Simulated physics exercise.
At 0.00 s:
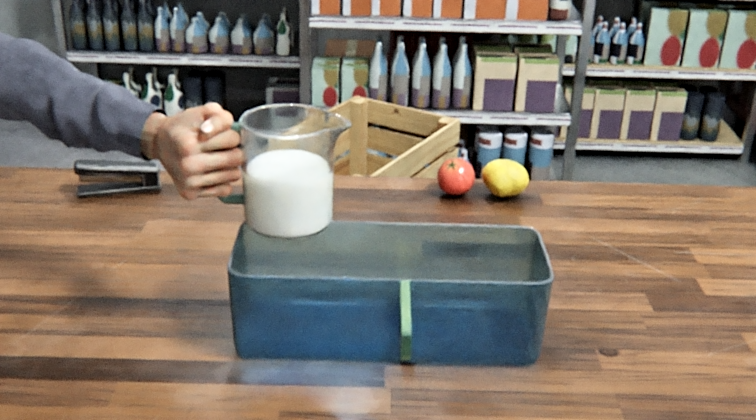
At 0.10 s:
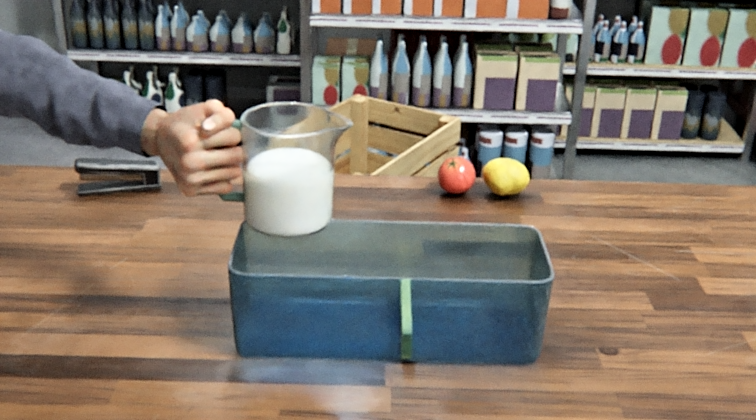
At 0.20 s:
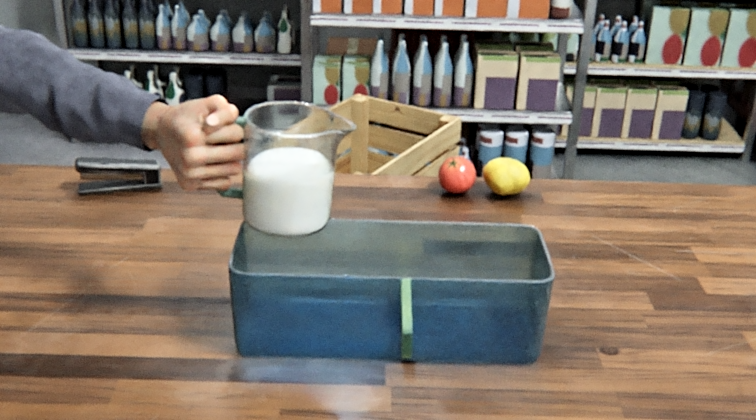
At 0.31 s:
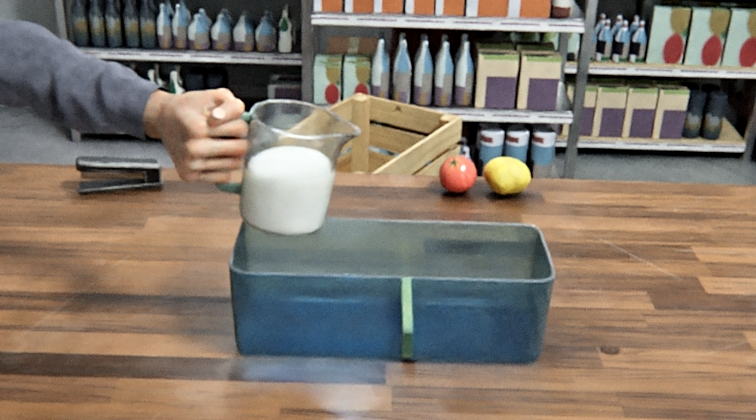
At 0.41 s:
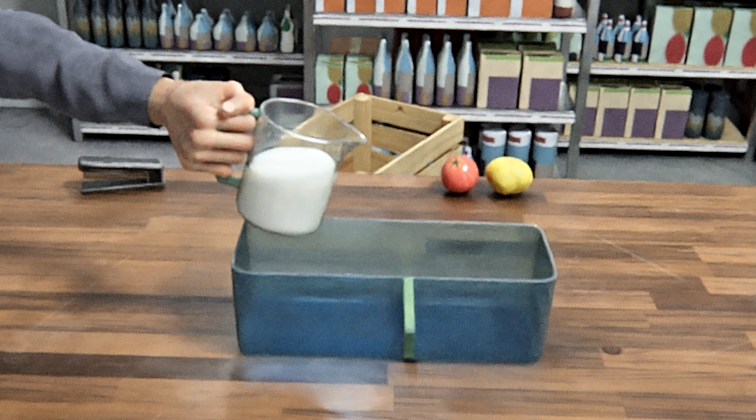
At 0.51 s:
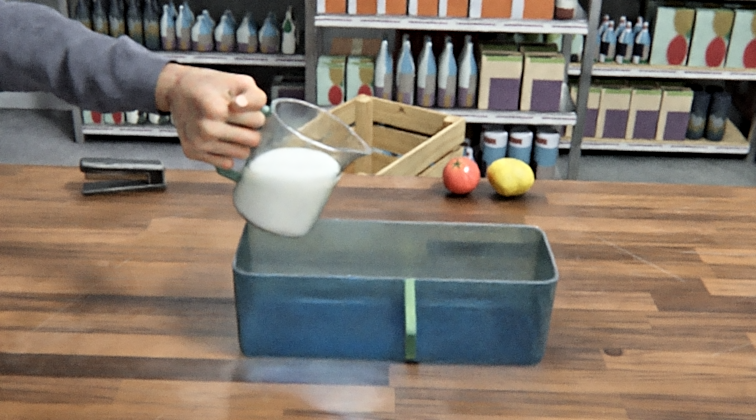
We see a hand holding a clear pitcher of milk above the left side of an empty blue oblong basin on a wooden table, then gradually tilting the pitcher to the right while the basin stays still.
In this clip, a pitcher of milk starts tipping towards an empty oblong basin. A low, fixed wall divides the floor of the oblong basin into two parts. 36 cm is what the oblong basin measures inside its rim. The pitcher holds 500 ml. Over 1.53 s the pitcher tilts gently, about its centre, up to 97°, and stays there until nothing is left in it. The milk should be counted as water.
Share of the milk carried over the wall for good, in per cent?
Near 21 per cent.
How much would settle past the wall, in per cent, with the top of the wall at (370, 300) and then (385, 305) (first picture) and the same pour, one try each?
85 % and 60 %.
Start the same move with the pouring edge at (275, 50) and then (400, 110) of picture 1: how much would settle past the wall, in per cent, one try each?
Try 1: 10 %; try 2: 95 %.
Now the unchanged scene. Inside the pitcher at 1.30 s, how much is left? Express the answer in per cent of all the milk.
Around 42 percent of it.
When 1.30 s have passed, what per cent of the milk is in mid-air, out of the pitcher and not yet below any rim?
10 per cent, roughly.
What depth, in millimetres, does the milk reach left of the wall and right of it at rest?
About 16 mm left, about 6 mm right.
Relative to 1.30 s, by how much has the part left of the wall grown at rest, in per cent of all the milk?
It comes to near 46 per cent.
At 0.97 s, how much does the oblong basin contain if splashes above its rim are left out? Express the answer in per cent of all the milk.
I reckon close to 2 percent of it.
Then, 0.97 s in, the tilt is 68° and 92 per cent is still to pour, 2 is left of the wall and 0 right of it.
Then, 1.30 s in, the tilt is 92° and 41 per cent is still to pour, 32 is left of the wall and 16 right of it.
Then, 1.65 s in, the tilt is 97° and 9 per cent is still to pour, 69 is left of the wall and 19 right of it.
Then, 2.03 s in, the tilt is 97° and 1 per cent is still to pour, 77 is left of the wall and 21 right of it.
Finally, 79 per cent lies left of the wall, 21 right of it and 1 outside.
